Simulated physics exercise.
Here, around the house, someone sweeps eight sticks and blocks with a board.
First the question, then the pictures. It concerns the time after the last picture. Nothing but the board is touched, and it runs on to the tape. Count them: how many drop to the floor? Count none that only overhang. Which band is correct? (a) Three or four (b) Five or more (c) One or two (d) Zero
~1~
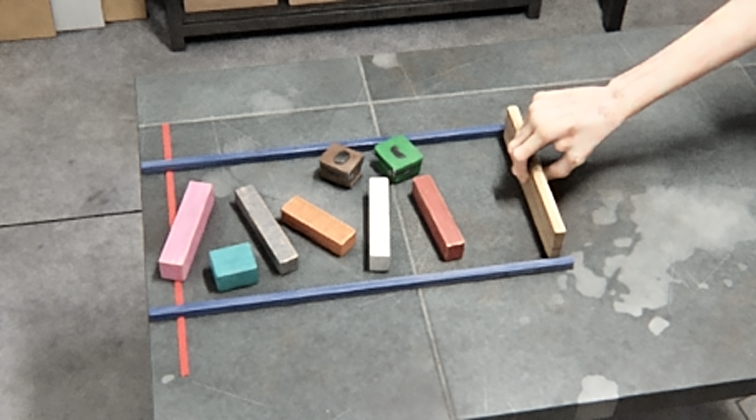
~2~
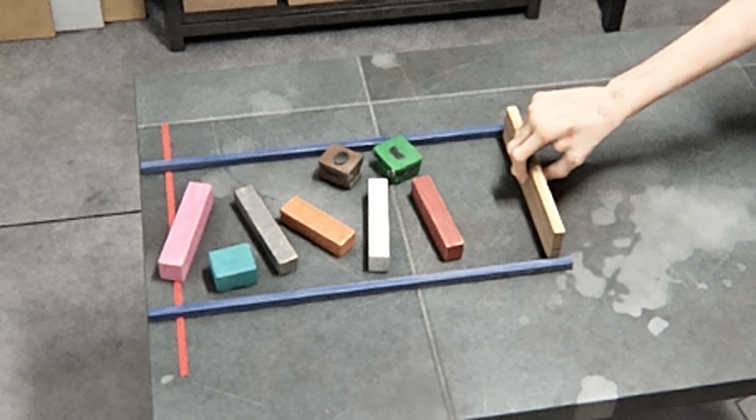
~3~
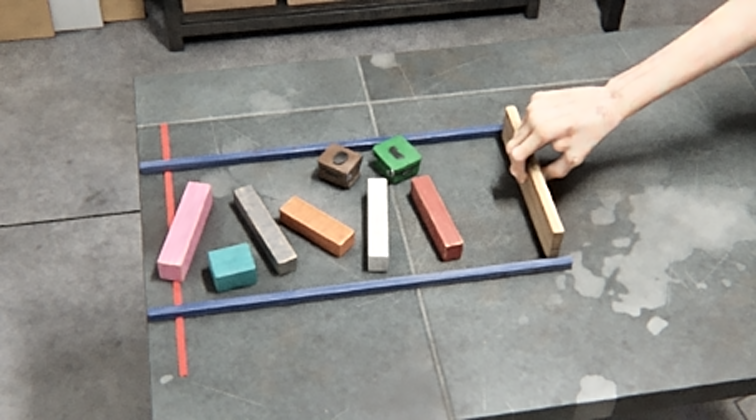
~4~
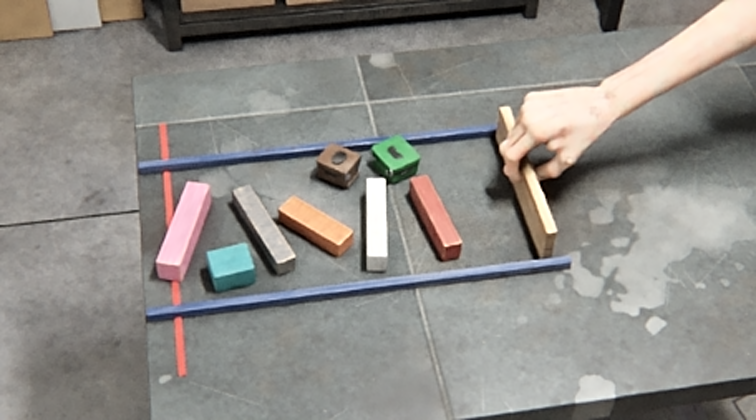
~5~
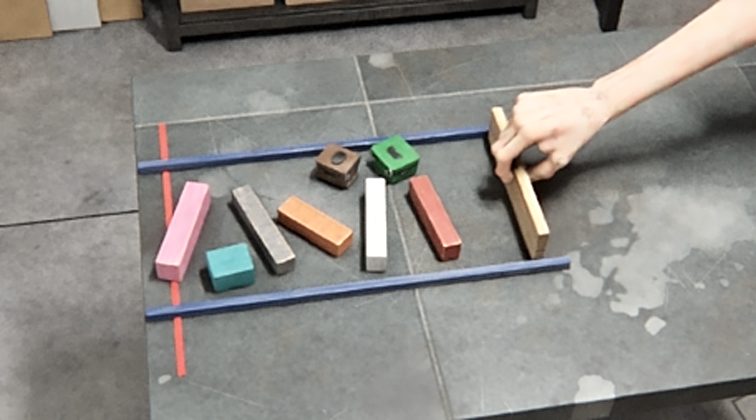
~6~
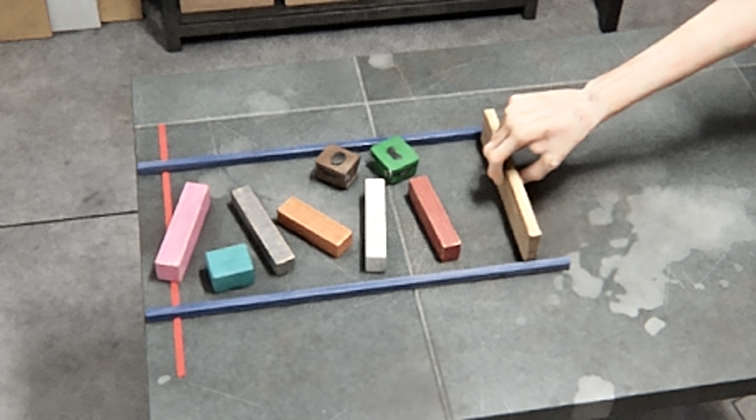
The answer is b.
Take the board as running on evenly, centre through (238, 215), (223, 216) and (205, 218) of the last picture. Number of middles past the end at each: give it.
Past-the-end tally - position 1: 2, position 2: 2, position 3: 3.
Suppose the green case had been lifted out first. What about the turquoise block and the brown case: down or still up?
The turquoise block would go down, and the brown case would remain on top.
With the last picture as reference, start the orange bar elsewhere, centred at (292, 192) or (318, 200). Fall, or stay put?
Orange bar - first try slides off, second try slides off.
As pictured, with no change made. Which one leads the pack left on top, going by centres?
It's the white bar that ends up nearest.
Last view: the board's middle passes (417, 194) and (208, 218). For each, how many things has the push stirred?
At the first point the count is 2, at the second it's 8.
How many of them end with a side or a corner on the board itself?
Counting them up gives 2.
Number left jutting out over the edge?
Looks like 2 of them.
Soon after, none off yet; pink bar at rest near (184, 231); turquoise block at rest near (230, 268); grey bar at rest near (263, 230).
Then, none off yet; pink bar at rest near (184, 231); turquoise block moved a little near (218, 270); grey bar moved a little near (244, 234).
Further on, none off yet; pink bar tipped well over near (118, 239); turquoise block tipped well over near (116, 302); grey bar moved about its own width near (149, 250).
At rest, the number that fall off is five or more; fallen, brown case, orange bar, grey bar, turquoise block and pink bar.
